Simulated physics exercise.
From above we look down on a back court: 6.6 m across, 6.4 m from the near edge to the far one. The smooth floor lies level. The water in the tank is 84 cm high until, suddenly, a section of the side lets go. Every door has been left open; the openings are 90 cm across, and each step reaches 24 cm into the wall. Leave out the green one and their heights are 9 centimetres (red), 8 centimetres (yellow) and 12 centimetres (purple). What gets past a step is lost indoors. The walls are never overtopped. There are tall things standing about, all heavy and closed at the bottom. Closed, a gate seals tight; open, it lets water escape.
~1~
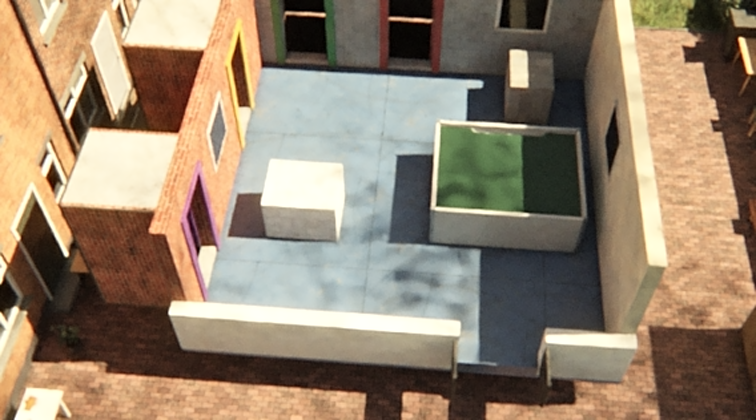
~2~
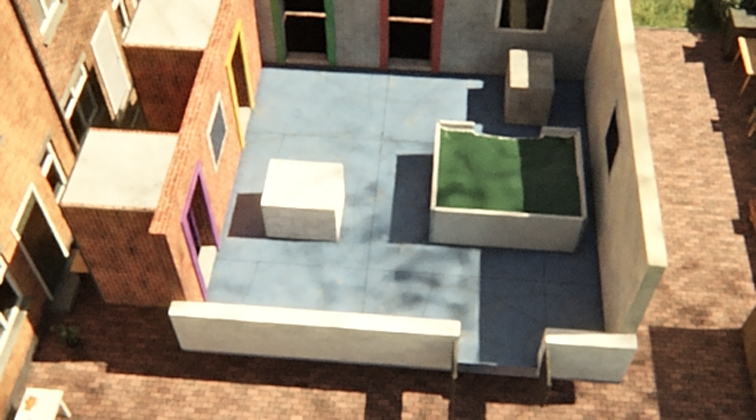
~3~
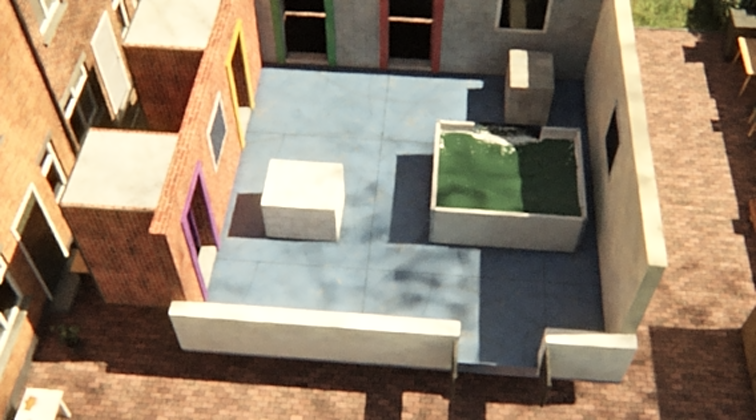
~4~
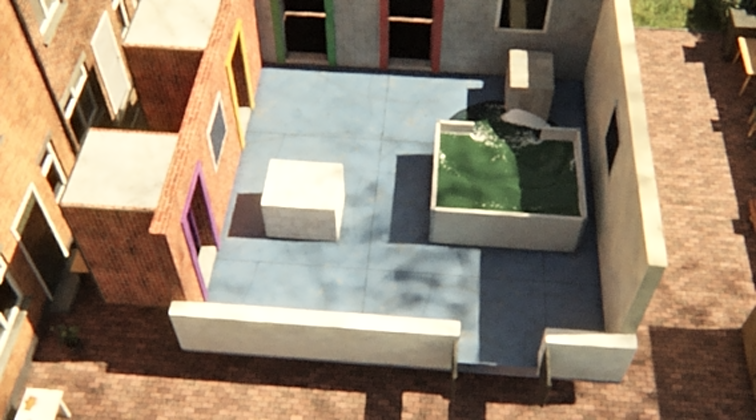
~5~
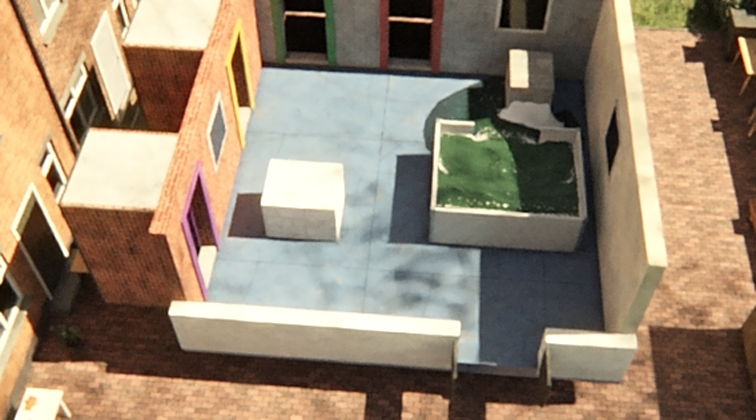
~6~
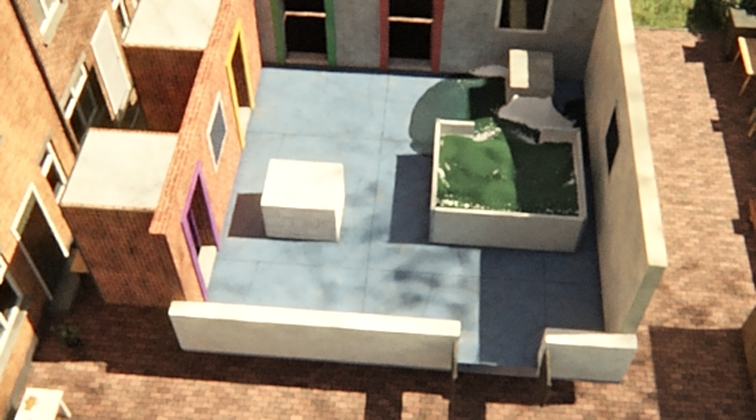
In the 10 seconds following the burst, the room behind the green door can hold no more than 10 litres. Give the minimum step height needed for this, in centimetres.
Roughly 19 centimetres.
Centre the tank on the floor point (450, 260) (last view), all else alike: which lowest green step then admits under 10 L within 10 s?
A minimum of about 19 cm.
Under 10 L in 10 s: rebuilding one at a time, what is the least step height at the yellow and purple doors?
You'd want some 16 cm at yellow and some 7.5 cm at purple.
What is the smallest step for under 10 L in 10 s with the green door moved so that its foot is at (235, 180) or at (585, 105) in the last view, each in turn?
You'd want about 7.5 cm there first, then about 26 cm.
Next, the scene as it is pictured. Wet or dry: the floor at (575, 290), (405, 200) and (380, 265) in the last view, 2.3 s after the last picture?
In that order: Under water, dry, not reached.
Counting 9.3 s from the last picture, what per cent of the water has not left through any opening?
Around 86 per cent of the water.
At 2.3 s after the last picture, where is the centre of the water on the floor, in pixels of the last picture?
The water is centred near (481, 157).
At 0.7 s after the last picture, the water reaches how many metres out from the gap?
Some 3.6 m out.
Then, 0.7 s after the last picture water covers 20 % of the floor, deepest (60 cm) near (517, 131); it has not reached the green door.
Then, 2.3 s after the last picture water covers 40 % of the floor, deepest (38 cm) near (517, 131); 10 cm at the green door, 0 litres in over its 10 cm step.
Then, 9.3 s after the last picture water covers 95 % of the floor, deepest (18 cm) near (198, 329); 13 cm at the green door, 91 litres in over its 10 cm step.
At the green door as built, the water peaked near 16 cm, 7.1 s after the last picture.
Run again over the same 10 s with other heights there, 27 litres in over 16 cm, 3 litres over 21.5 cm. The limit of 10 litres is kept from about 19 cm up.
